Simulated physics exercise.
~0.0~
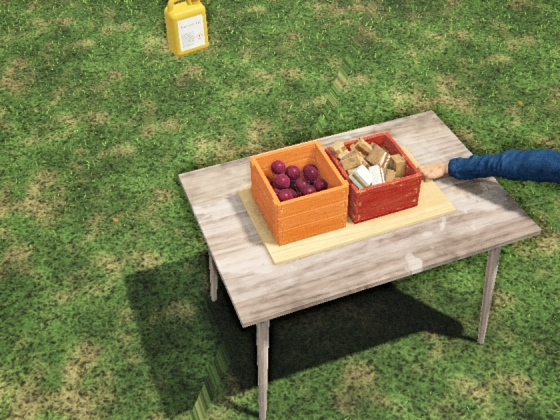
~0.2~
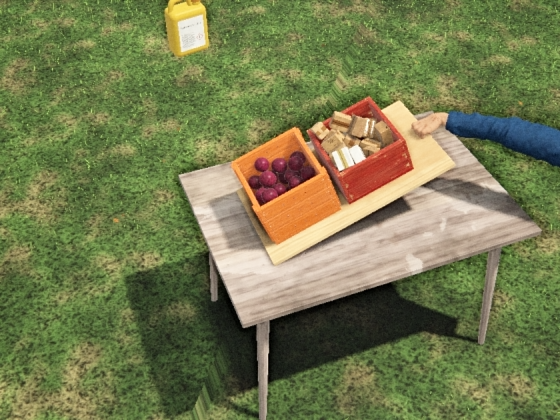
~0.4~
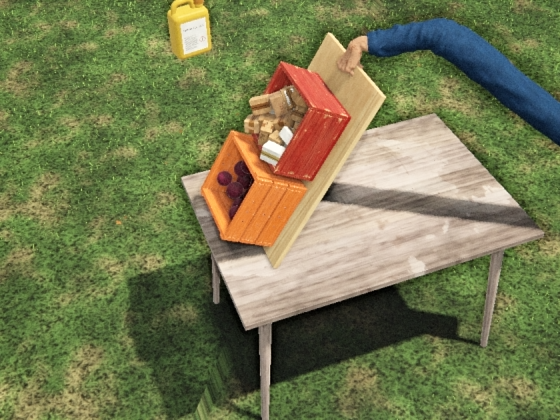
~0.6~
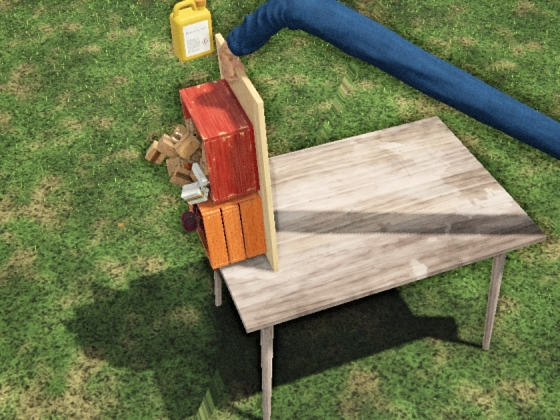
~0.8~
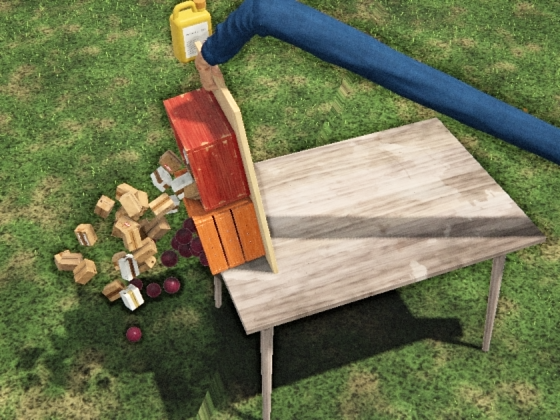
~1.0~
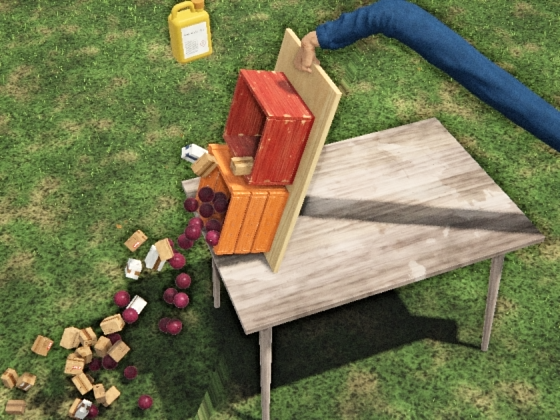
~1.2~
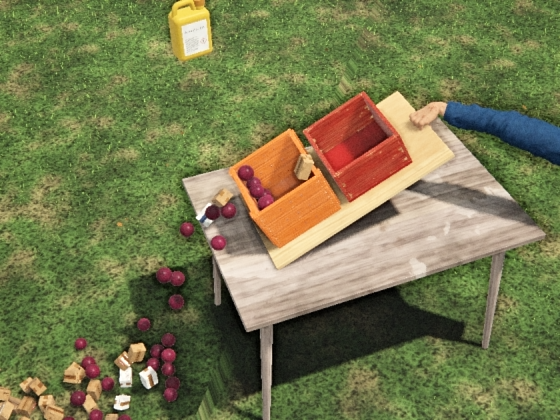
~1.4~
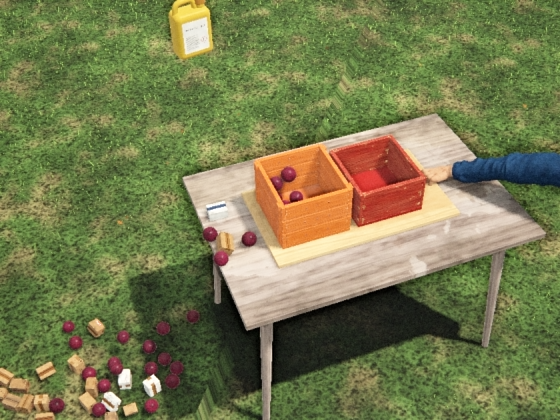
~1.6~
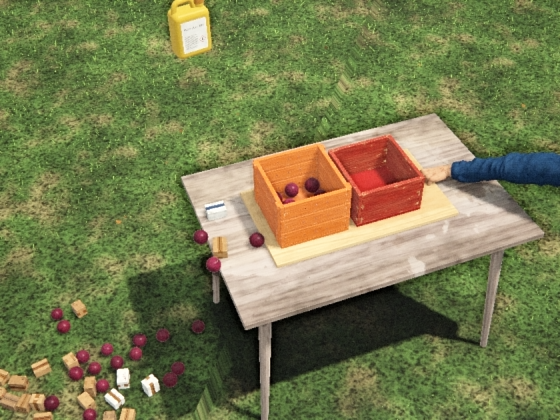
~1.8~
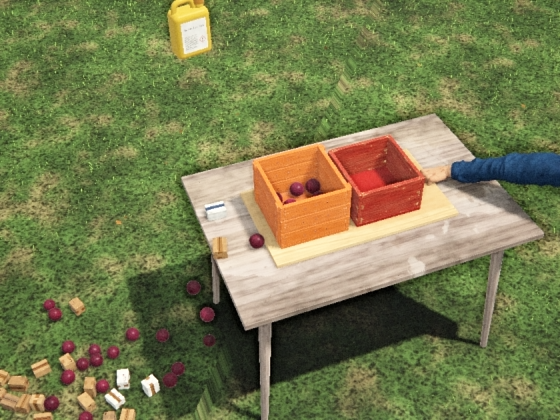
The clip shows a blue-sleeved arm tilting a board holding an orange crate of red onions and a red crate of small parcels steeply leftward on an outdoor table, spilling contents onto the grass, then lowering it flat, leaving the red crate empty and a few onions in the orange one.
